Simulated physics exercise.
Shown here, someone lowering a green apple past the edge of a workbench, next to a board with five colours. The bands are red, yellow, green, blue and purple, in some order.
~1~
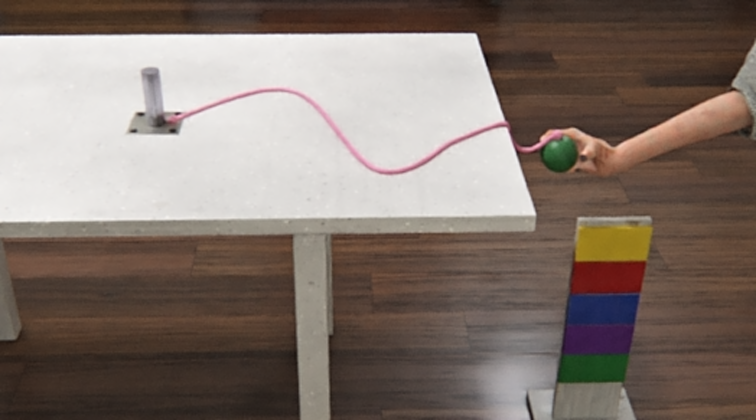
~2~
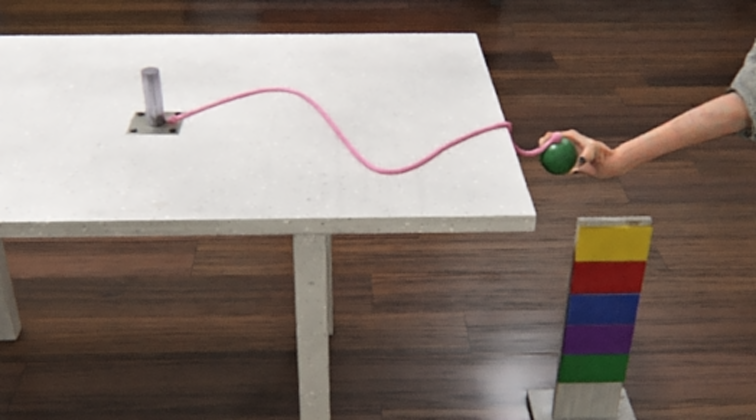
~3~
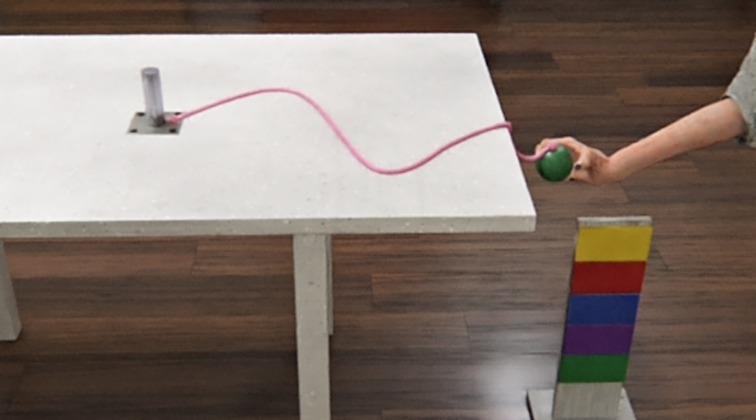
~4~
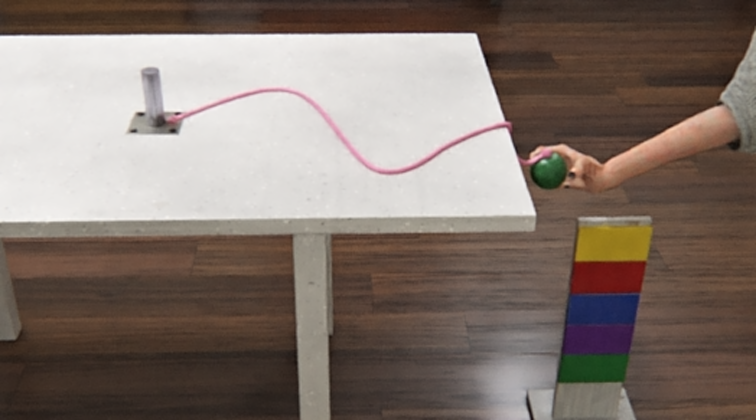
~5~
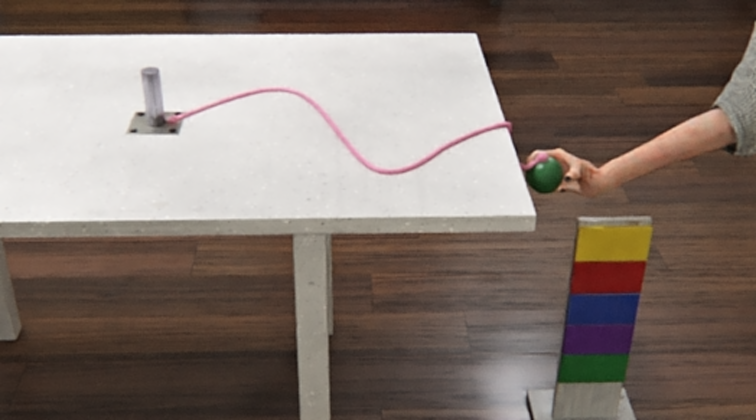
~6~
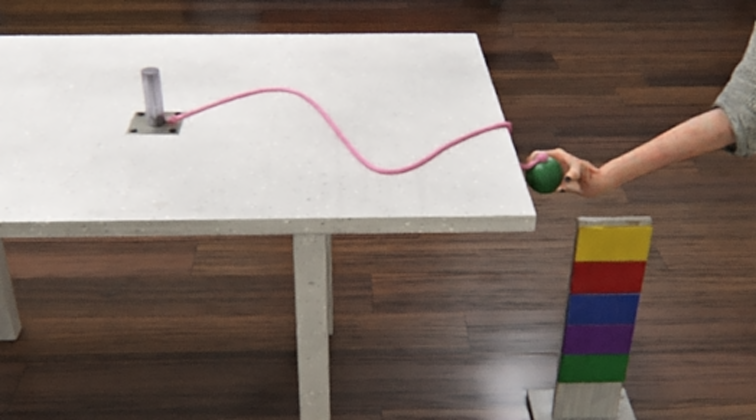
Beside a white table, a hand moves a green ball on a pink cord slightly down and left.
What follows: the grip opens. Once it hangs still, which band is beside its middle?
Its centre hangs level with the purple band.
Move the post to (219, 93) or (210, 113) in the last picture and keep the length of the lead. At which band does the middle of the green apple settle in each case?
One after the other, green; green.
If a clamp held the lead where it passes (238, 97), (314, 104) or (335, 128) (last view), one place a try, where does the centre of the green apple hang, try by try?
Try by try, around (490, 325), (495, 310) and (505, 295).
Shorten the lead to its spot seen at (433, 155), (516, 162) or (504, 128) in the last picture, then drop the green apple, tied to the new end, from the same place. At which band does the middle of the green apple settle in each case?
One after the other, none, it hangs higher; blue; red.
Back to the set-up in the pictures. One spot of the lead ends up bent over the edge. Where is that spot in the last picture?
The one at (375, 169).
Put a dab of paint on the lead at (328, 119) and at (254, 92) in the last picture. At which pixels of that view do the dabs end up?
About (397, 117), and the other about (276, 120).
Early on, apple near (480, 326); level with blue.
Midway, apple near (490, 330); level with purple.
Finally, apple near (481, 336); level with purple. Its middle rests at the purple band.
